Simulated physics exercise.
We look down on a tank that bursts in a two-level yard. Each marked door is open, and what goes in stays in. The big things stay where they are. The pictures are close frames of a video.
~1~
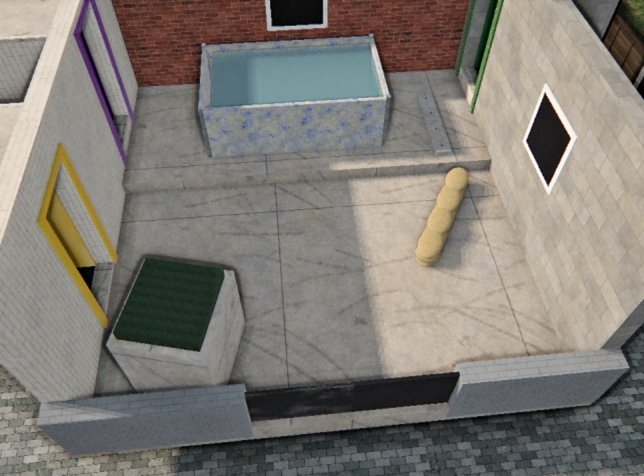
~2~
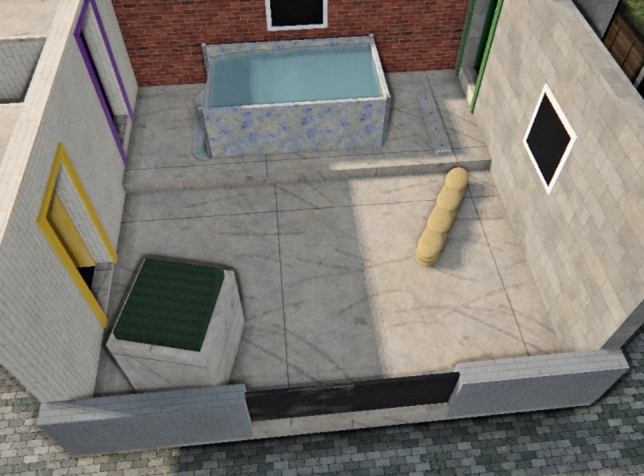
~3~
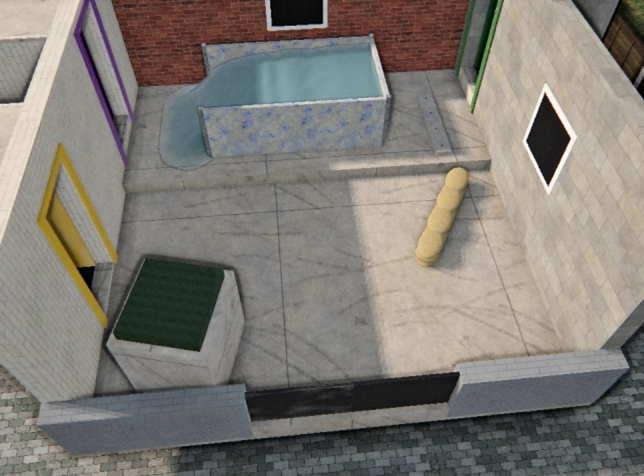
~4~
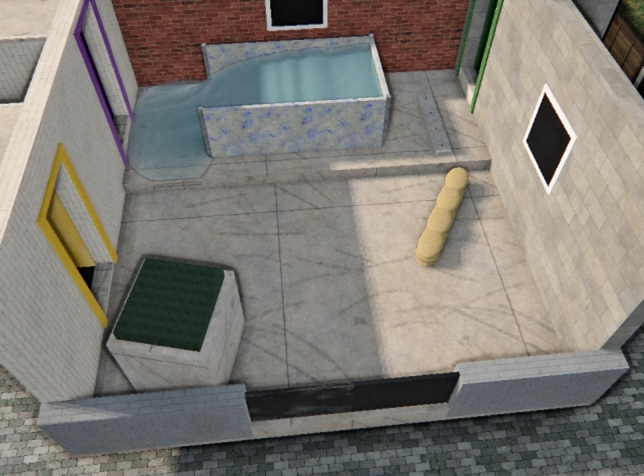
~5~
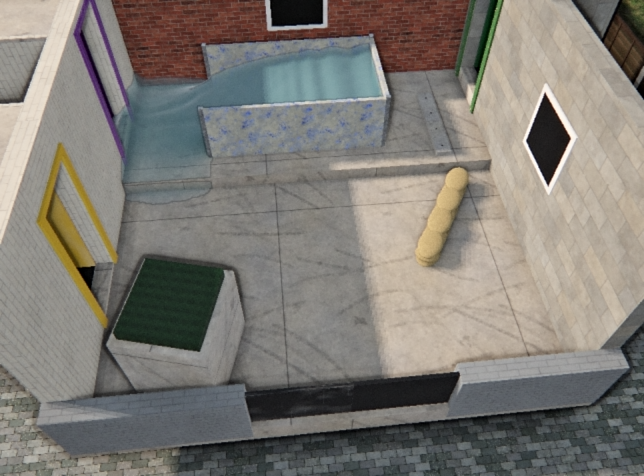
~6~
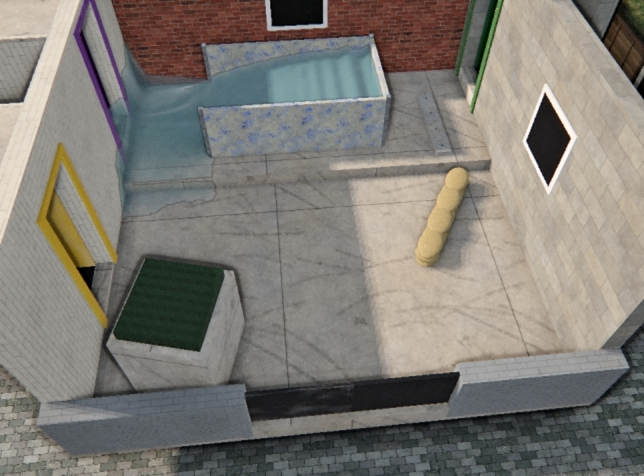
A blue-patterned tank of water stands against a red brick wall on the upper level of a walled, paved yard, seen from high above by a still camera. A purple-framed opening and a yellow one line the left wall, near a green-topped block, with a lumpy tan roll lying right. Water pours from the tank's left end, spreads to the left wall, then runs down onto the lower paving.
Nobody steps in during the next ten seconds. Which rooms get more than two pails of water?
One by one: The green door admits no more than that; the purple door lets in a lot; the yellow door lets in a lot.
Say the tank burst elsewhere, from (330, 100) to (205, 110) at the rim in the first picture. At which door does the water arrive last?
It is the purple door.
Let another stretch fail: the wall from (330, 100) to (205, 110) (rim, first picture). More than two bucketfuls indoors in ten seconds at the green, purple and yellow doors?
My reading: Green is under, purple takes less, yellow is over.
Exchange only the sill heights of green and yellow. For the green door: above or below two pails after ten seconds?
Then: The green door passes that mark.
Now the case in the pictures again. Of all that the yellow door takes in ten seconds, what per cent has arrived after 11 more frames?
About 0 per cent.
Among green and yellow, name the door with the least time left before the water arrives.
The door marked yellow.
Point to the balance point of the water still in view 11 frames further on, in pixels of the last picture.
At about (225, 136).
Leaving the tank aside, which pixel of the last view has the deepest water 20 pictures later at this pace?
At about (186, 414).
A moment on, water covers 20 % of the floor; the green door not reached, the purple door far over two buckets in, the yellow door wet at the sill, nothing in.
Next, water covers 30 % of the floor; the green door not reached, the purple door far over two buckets in, the yellow door under two buckets in.
Then, water covers 55 % of the floor; the green door wet at the sill, nothing in, the purple door far over two buckets in, the yellow door under two buckets in.
Later, water covers 80 % of the floor; the green door under two buckets in, the purple door far over two buckets in, the yellow door far over two buckets in.
In the end, water covers 85 % of the floor; the green door under two buckets in, the purple door far over two buckets in, the yellow door far over two buckets in.
